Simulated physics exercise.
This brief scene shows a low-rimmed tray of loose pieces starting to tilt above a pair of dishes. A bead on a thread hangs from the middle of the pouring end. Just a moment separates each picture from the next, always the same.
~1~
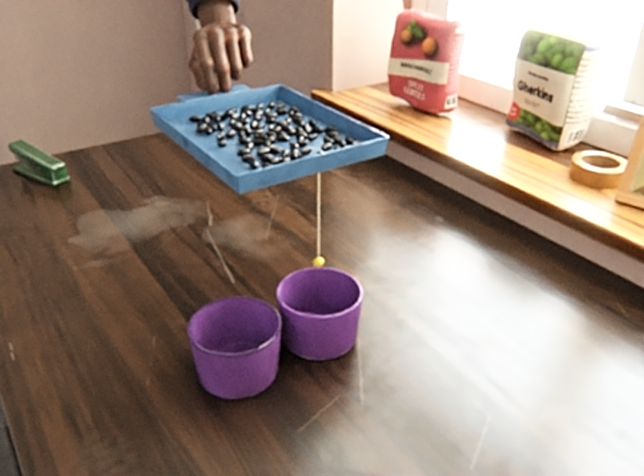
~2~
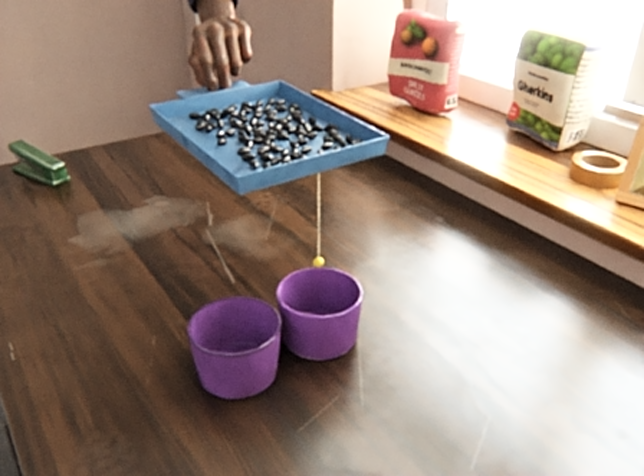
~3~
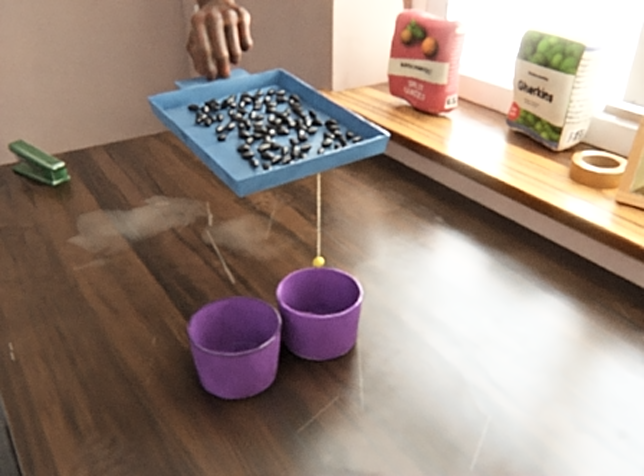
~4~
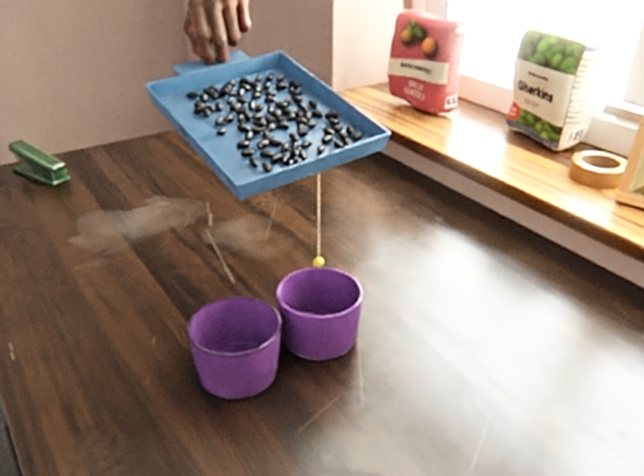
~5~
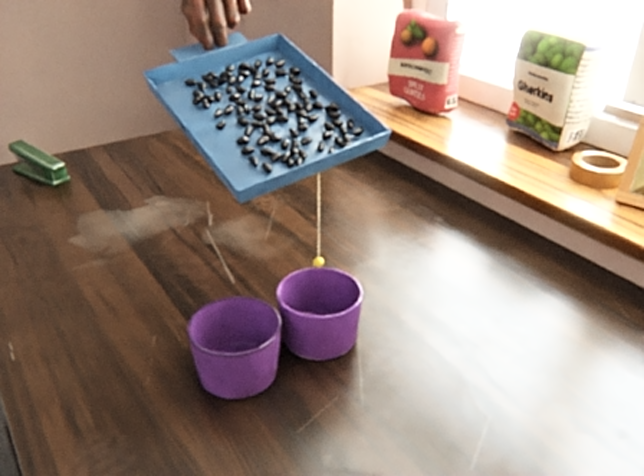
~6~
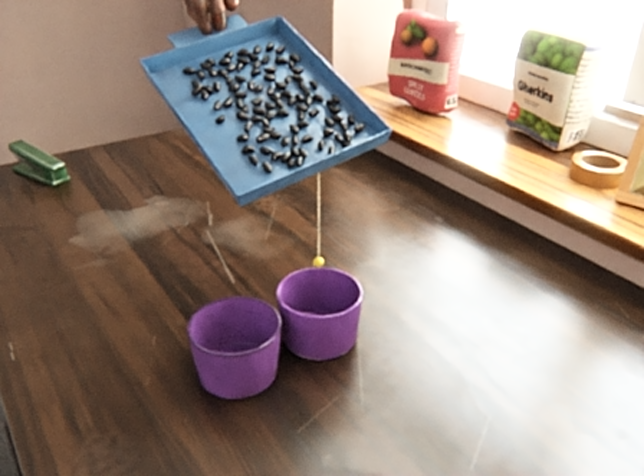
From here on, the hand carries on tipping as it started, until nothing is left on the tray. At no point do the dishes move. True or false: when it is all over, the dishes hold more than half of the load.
True.
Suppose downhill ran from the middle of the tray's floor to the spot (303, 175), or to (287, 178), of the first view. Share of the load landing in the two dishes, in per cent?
Well, 40 percent for one and then 60 percent for the other.
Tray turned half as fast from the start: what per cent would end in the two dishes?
Roughly 70%.
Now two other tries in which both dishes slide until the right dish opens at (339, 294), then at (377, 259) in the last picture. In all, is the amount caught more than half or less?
For the two tries in order: Exceeding half, not as much as half.
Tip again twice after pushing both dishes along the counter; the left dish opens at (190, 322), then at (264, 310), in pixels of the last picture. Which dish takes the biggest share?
First try: The right-side dish; second try: The left-side dish.
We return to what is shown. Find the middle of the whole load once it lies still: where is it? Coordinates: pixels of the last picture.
Once it all stops, the middle lies near (267, 348).
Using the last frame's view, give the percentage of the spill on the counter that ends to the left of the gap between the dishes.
About 70 per cent.
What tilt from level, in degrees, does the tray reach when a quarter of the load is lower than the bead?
It is at around 95 degrees by then.
Soon after the last picture, tray tipped steeply; nearly all on the tray; a stray few in the air.
A little later, tray tipped past a quarter turn; about half on the tray; about a quarter in the left dish; a small part in the right dish; a small part outside both; a small part in the air.
Later still, tray tipped past a quarter turn; about half in the left dish; about a quarter in the right dish; about a third outside both.
At rest, tray tipped past a quarter turn; about half in the left dish; about a quarter in the right dish; about a third outside both.
